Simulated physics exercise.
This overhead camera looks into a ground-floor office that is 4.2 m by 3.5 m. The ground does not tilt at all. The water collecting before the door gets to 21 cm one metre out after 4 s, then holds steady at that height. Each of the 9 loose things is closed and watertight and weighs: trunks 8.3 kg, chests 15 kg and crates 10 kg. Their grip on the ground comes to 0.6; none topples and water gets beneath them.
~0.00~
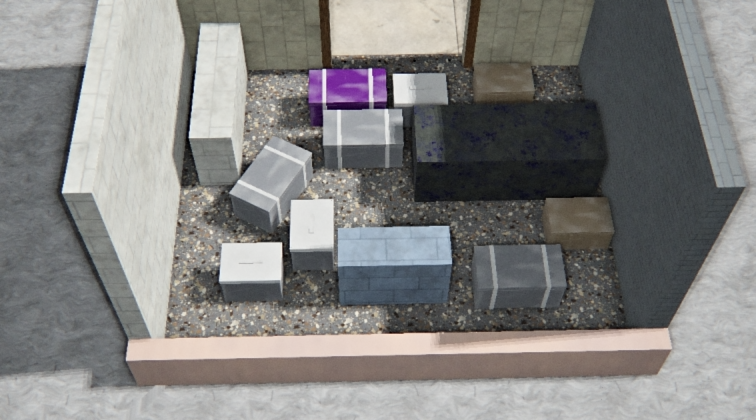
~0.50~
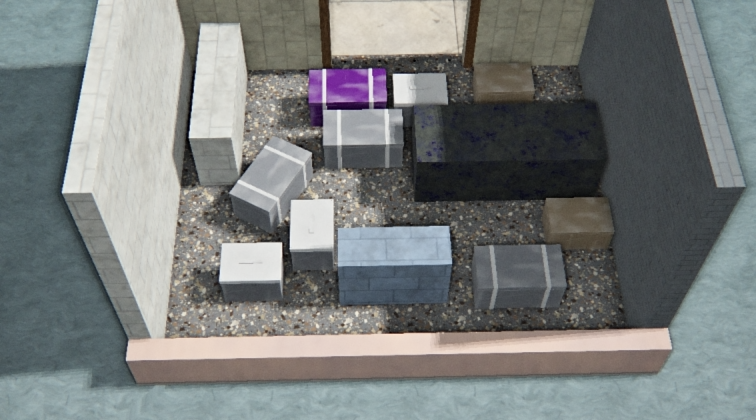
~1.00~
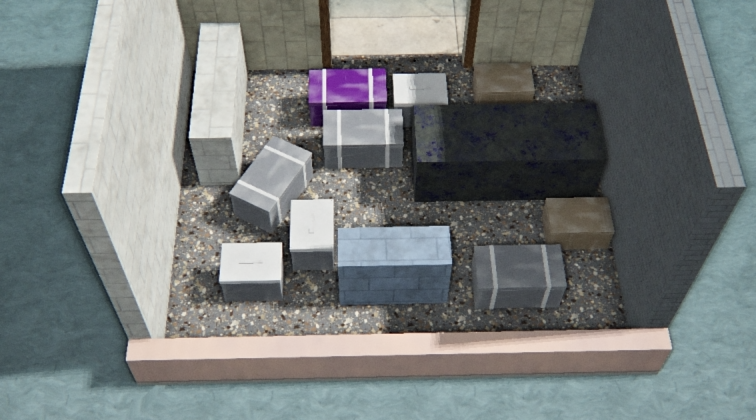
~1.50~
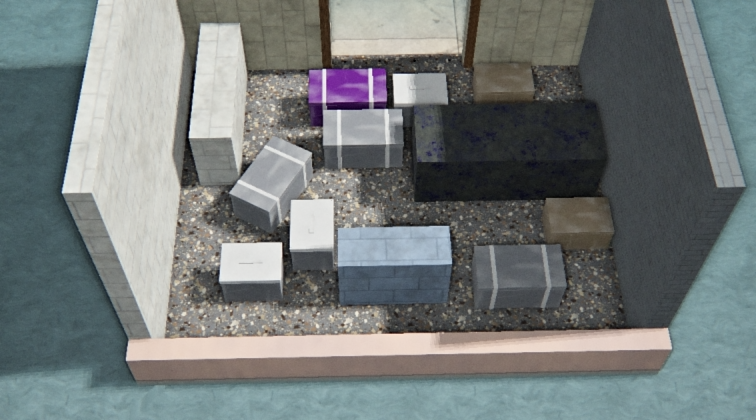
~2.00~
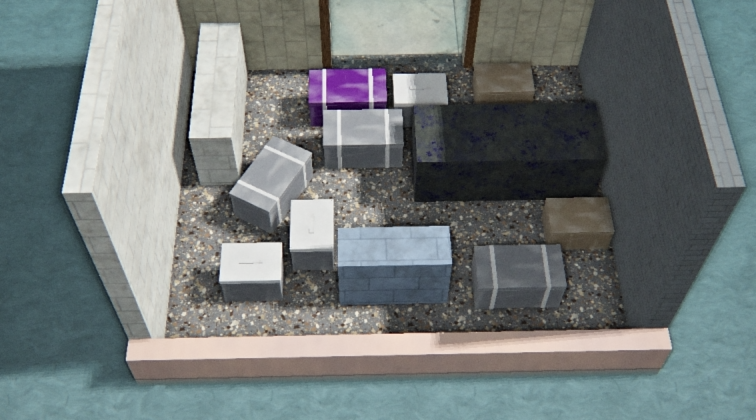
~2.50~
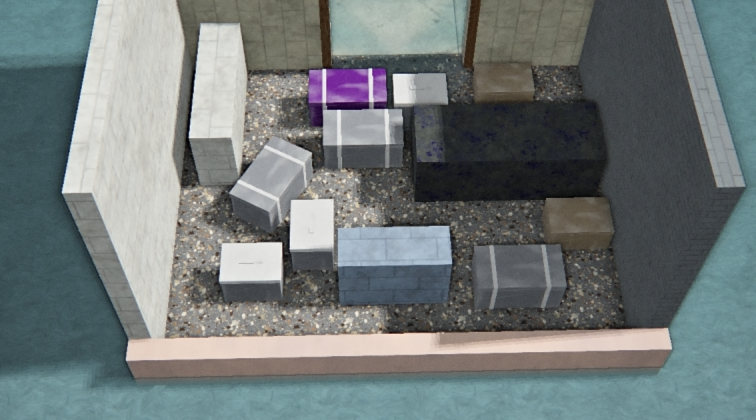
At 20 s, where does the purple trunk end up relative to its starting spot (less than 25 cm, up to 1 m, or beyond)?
The purple trunk ends up beyond 1 m away.
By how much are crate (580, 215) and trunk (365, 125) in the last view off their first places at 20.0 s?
They've ended up 60 cm and 250 cm away, in that order.
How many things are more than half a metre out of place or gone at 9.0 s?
Tally at that time: 7.
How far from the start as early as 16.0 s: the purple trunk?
By then it has shifted roughly 250 cm.
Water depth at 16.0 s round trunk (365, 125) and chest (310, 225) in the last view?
Roughly 20 and 21 cm.
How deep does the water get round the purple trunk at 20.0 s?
I'd say around 23 cm.
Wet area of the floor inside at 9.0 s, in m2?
Around 12 m2 of it.
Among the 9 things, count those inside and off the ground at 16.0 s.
9 at that moment.
After 4.0 s the purple trunk is near (331, 104), 0.3 m from its start, afloat; 1 afloat.
After 9.0 s the purple trunk is near (234, 251), 2.3 m from its start, afloat; 8 afloat.
After 16.0 s the purple trunk is near (239, 251), 2.3 m from its start, afloat; 9 afloat.
After 20.0 s the purple trunk is near (262, 243), 2.2 m from its start, afloat; 9 afloat.
